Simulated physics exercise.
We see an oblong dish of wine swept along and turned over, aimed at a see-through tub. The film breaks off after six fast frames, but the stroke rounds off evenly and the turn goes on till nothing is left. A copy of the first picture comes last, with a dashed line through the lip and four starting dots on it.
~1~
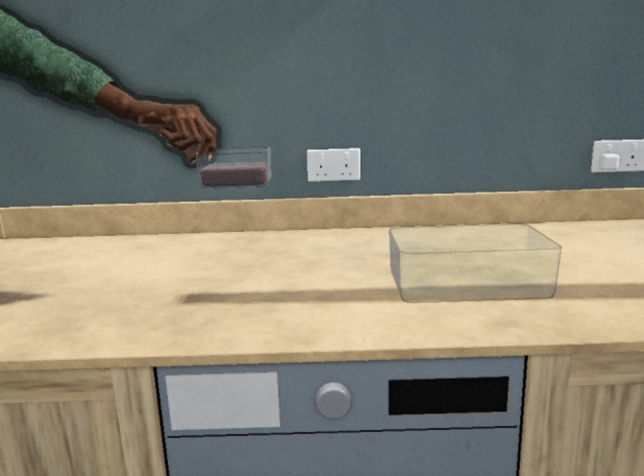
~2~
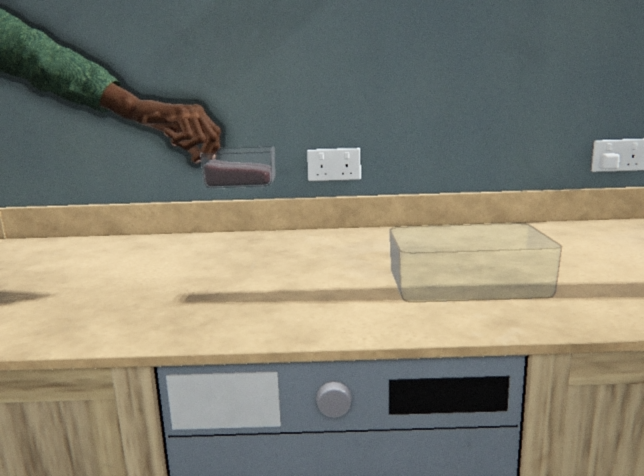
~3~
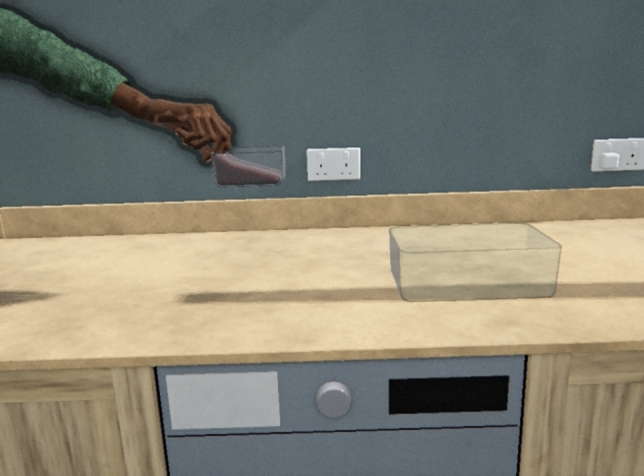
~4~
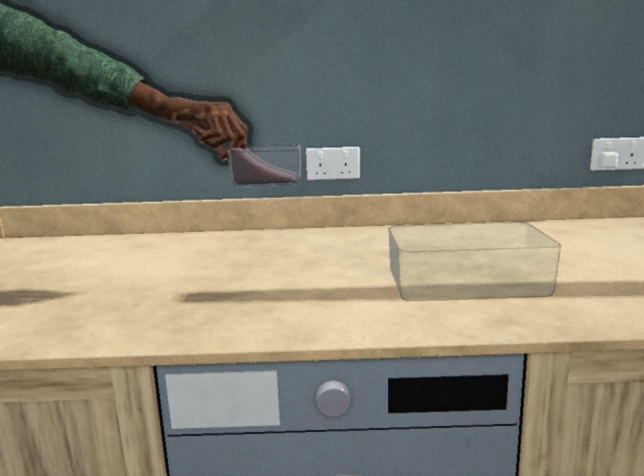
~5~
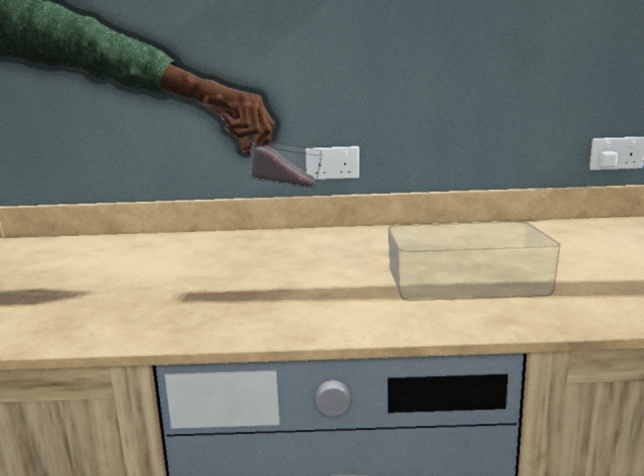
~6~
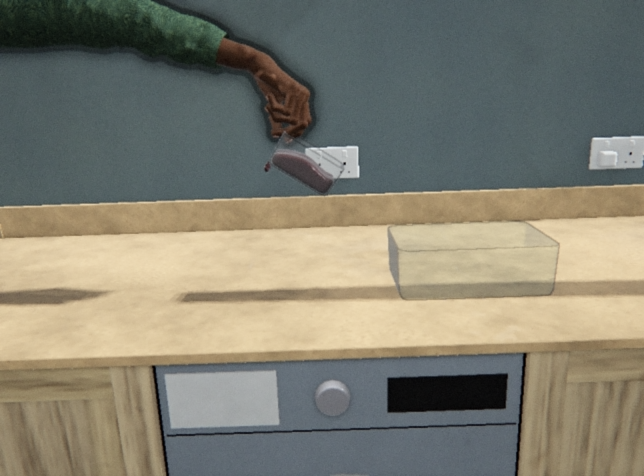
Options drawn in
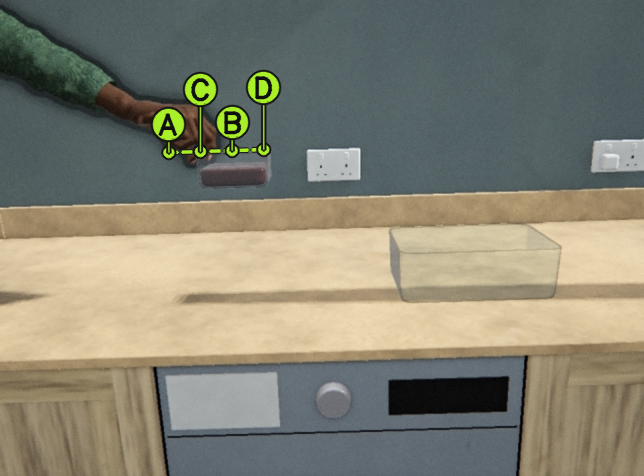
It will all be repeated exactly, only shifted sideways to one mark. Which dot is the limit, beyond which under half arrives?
Go for B.
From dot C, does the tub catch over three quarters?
No.
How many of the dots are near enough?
Two of the four.
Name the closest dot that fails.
Dot C.
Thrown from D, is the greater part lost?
No.
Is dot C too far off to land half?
Yes.
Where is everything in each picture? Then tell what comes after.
Upright, lip at (267, 149); tub from (400, 302) to (554, 297); nothing has left yet.
Upright, lip at (271, 149); nothing has left yet.
Upright, lip at (281, 148); nothing has left yet.
Upright, lip at (298, 147); wine is over the rim, down to (240, 148).
Tipped about 11°, lip at (320, 152); wine is over the rim, down to (251, 152).
Tipped about 33°, lip at (343, 165); wine is over the rim, down to (268, 169).
On the marked copy, A at (168, 152); B at (232, 150); C at (200, 151); D at (263, 149).
Choosing A, about 2 % lands in the tub, 95 % falls short.
Choosing B, about 75 % lands in the tub, 18 % falls short and 6 % goes beside or beyond.
Choosing C, about 27 % lands in the tub, 67 % falls short and 6 % goes beside or beyond.
Choosing D, about 83 % lands in the tub, 11 % falls short and 7 % goes beside or beyond.
